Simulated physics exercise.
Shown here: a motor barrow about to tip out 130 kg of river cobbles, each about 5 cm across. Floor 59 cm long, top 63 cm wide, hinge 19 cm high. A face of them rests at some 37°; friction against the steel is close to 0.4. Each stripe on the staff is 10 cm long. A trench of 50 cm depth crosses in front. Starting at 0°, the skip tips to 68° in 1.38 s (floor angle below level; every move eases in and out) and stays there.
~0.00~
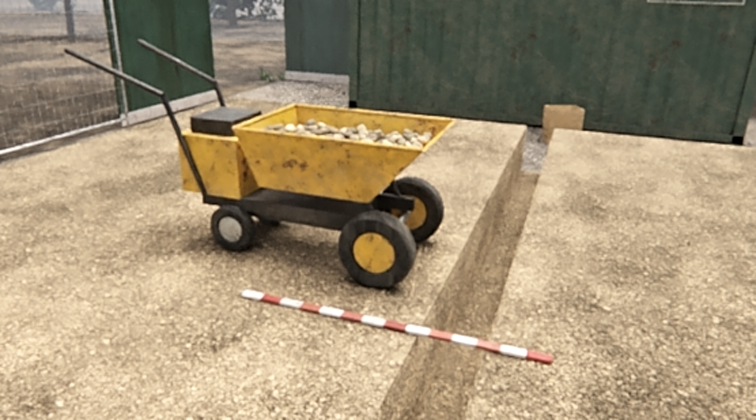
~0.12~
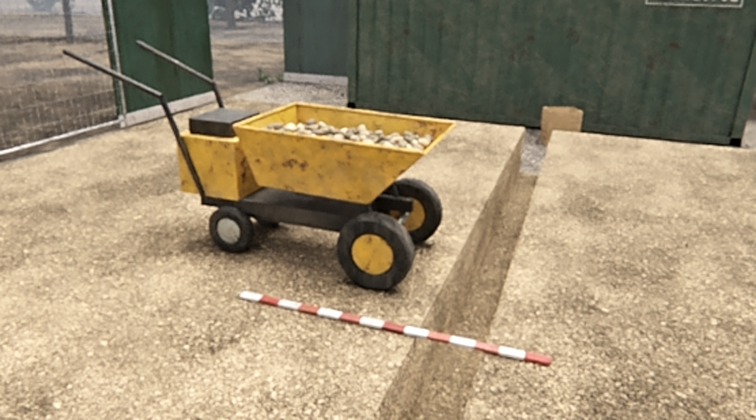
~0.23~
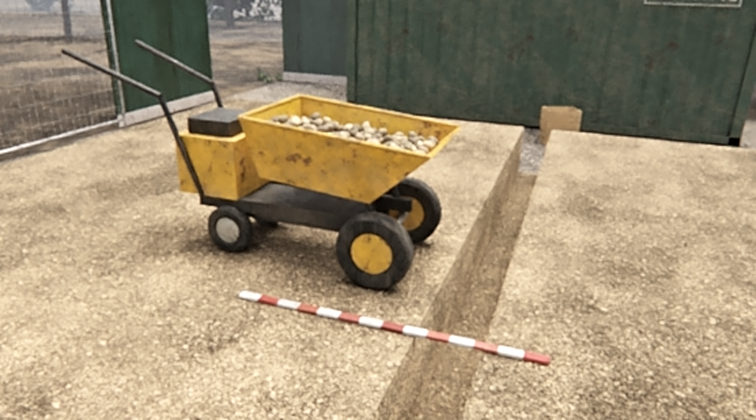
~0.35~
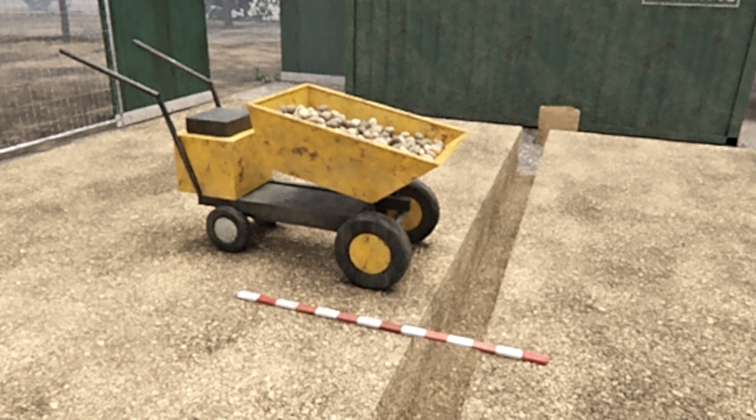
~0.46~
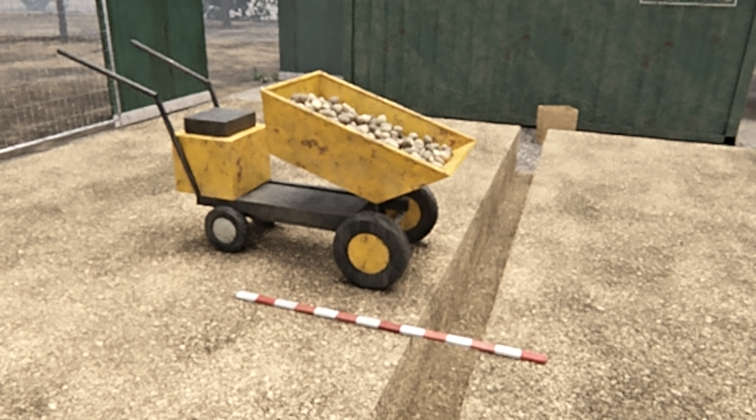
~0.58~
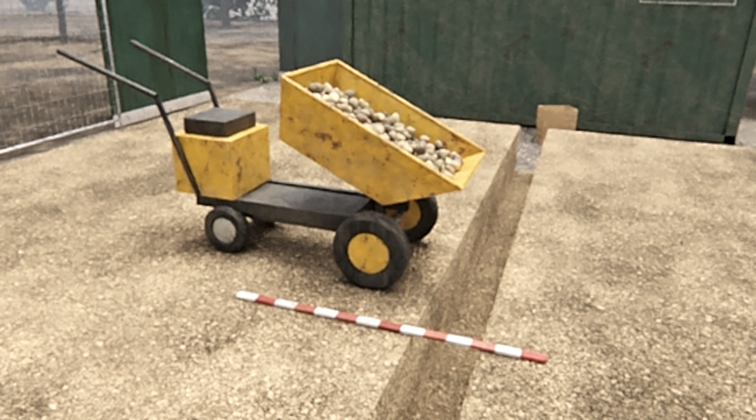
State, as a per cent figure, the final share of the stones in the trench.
The final share is about 22 per cent.
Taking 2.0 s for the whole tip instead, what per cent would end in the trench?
Close to 25 percent, then.
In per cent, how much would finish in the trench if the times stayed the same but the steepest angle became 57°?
It would come to about 20 percent.
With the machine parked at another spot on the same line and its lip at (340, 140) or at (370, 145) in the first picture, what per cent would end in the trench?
The first gives about 95 percent and the second about 75 percent.
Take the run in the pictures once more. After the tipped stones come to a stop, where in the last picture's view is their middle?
Their middle is at about (545, 286).
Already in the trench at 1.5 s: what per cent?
At that moment: Approx. 0 %.
After 1.0 s the floor is at 57°; 100 % in the skip; the foremost stones are at (493, 221).
After 1.5 s the floor is at 68°; 56 % in the skip, 44 % past the trench; the foremost stones are at (603, 297).
After 1.8 s the floor is at 68°; 22 % in the skip, 2 % in the trench, 76 % past the trench; the foremost stones are at (720, 325).
After 3.8 s the floor is at 68°; 0 % in the skip, 22 % in the trench, 78 % past the trench; the foremost stones are past the picture's edge.
